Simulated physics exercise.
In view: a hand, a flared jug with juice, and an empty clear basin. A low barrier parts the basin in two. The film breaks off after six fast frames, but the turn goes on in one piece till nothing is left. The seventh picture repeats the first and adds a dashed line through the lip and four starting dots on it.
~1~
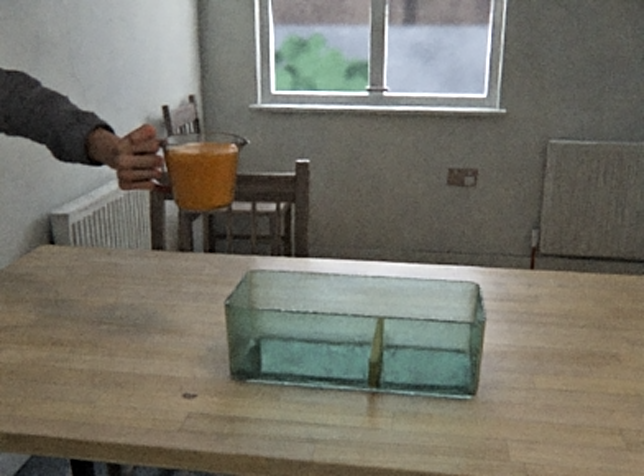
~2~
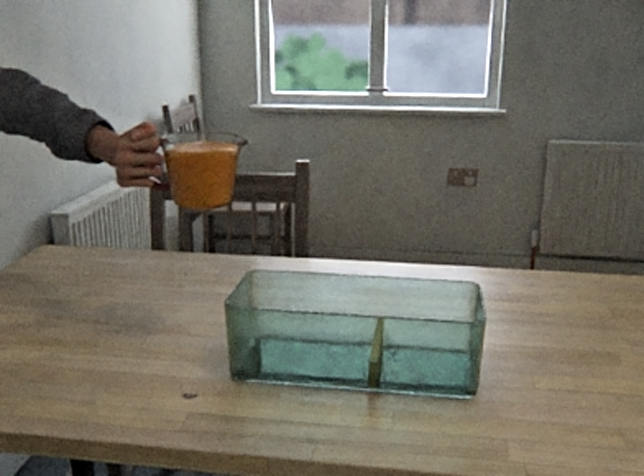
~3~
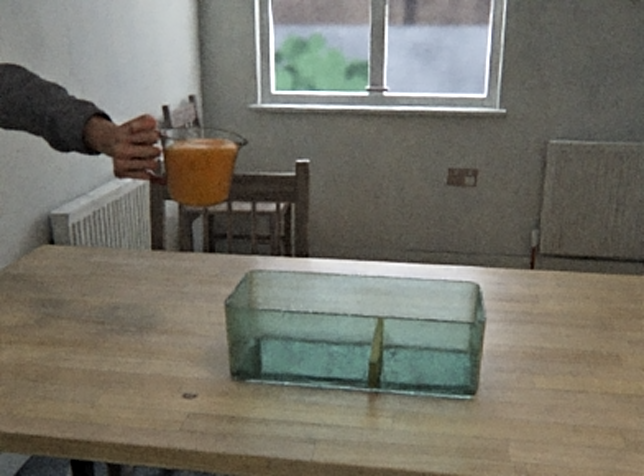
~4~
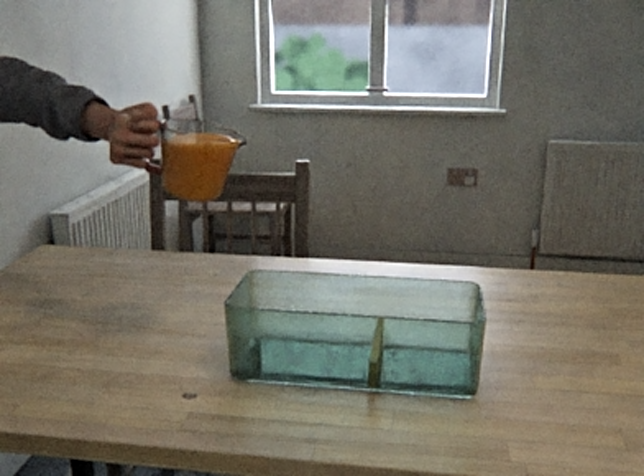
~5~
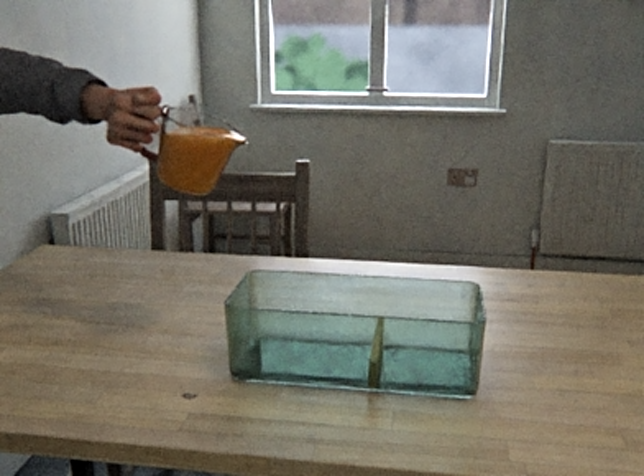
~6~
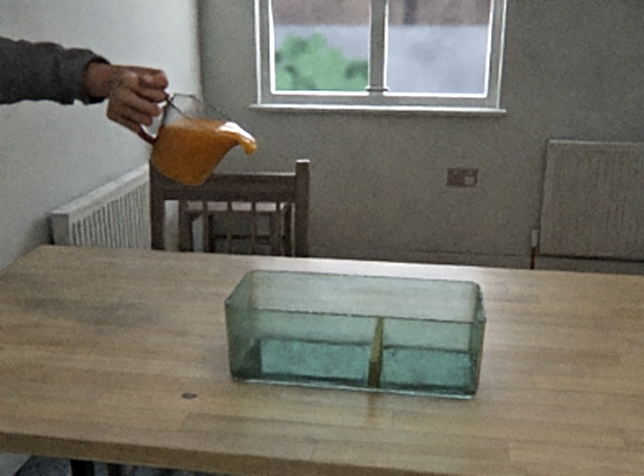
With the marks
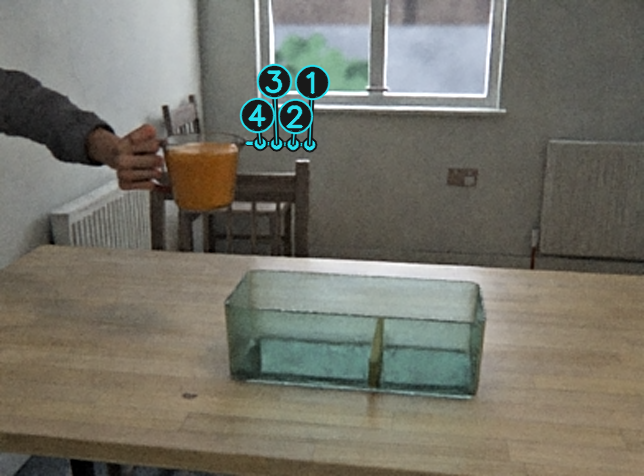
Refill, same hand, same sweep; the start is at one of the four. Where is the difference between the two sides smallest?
Place 2 does it best.
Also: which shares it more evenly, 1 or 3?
That is place 1.
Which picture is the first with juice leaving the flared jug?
Picture 6.
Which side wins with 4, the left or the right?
More ends on the left.
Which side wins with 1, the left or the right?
The right one.
On the marked copy, 1 at (309, 144); 2 at (293, 144); 3 at (276, 143); 4 at (260, 143).
Choosing 1, about 20 % ends left of the wall and 77 % right of it; 3 % is lost outside.
Choosing 2, about 49 % ends left of the wall and 47 % right of it; 4 % is lost outside.
Choosing 3, about 86 % ends left of the wall and 9 % right of it; 6 % is lost outside.
Choosing 4, about 88 % ends left of the wall and 6 % right of it; 6 % is lost outside.
